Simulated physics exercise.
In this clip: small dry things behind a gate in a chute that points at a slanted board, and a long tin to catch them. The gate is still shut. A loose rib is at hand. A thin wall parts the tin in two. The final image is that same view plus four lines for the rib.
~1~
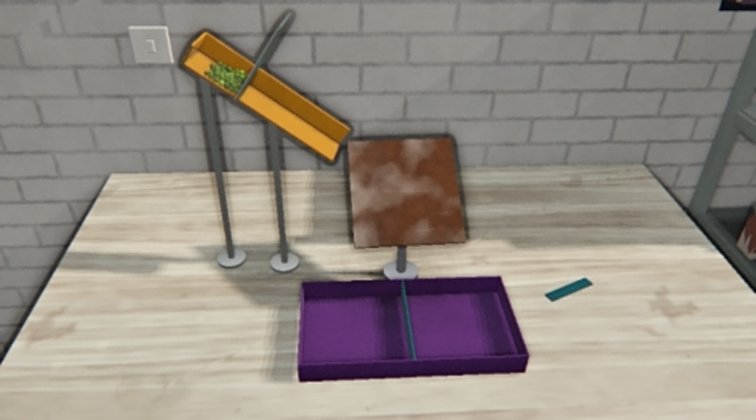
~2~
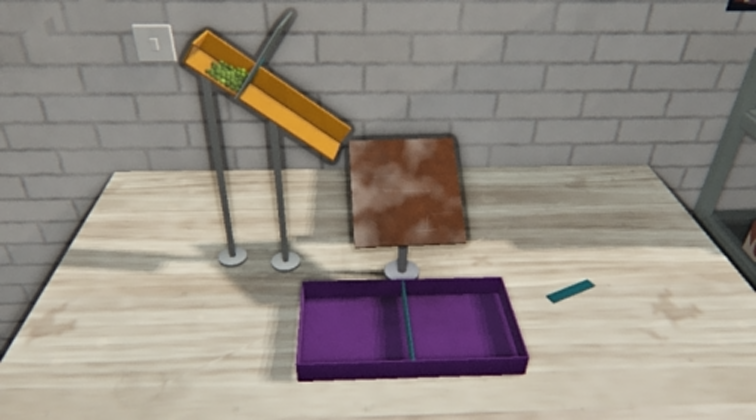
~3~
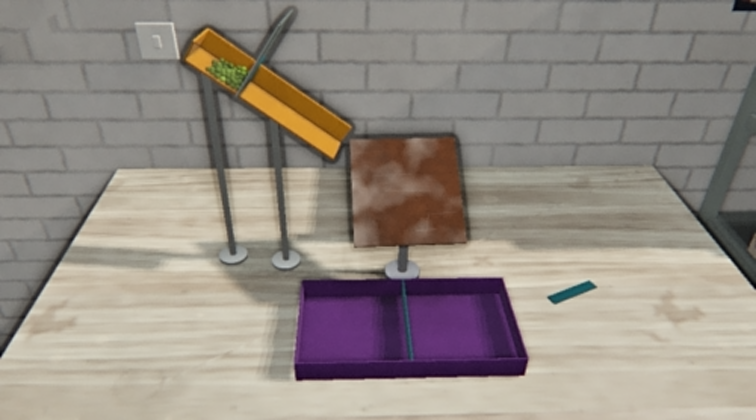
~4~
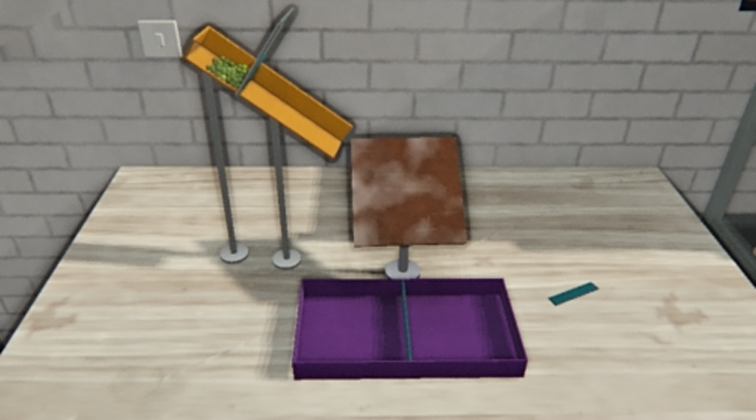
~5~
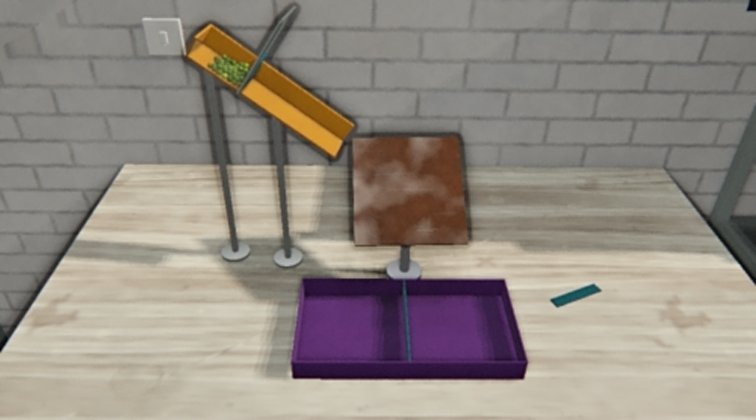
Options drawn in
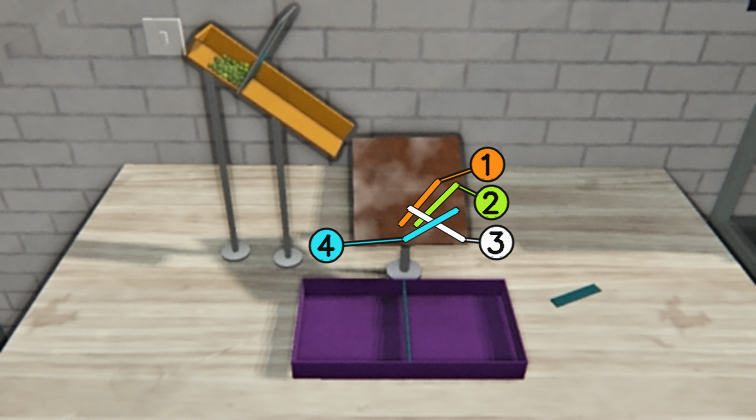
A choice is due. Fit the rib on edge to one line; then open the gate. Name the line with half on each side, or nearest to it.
The best line is 2.
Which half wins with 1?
More lands on the left.
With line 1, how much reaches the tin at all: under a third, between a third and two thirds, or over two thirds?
Over two thirds.
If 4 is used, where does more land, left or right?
The left half.
On the marked copy, line 1 from (437, 181) to (401, 223); line 2 from (456, 184) to (416, 224); line 3 from (410, 208) to (462, 239); line 4 from (456, 210) to (405, 239).
With 1, of what is caught, the larger part in the left half, about a tenth in the right.
With 2, of what is caught, roughly two thirds in the left half, roughly a third in the right.
With 3, of what is caught, about a tenth in the left half, almost all in the right.
With 4, of what is caught, the larger part in the left half, about a tenth in the right.
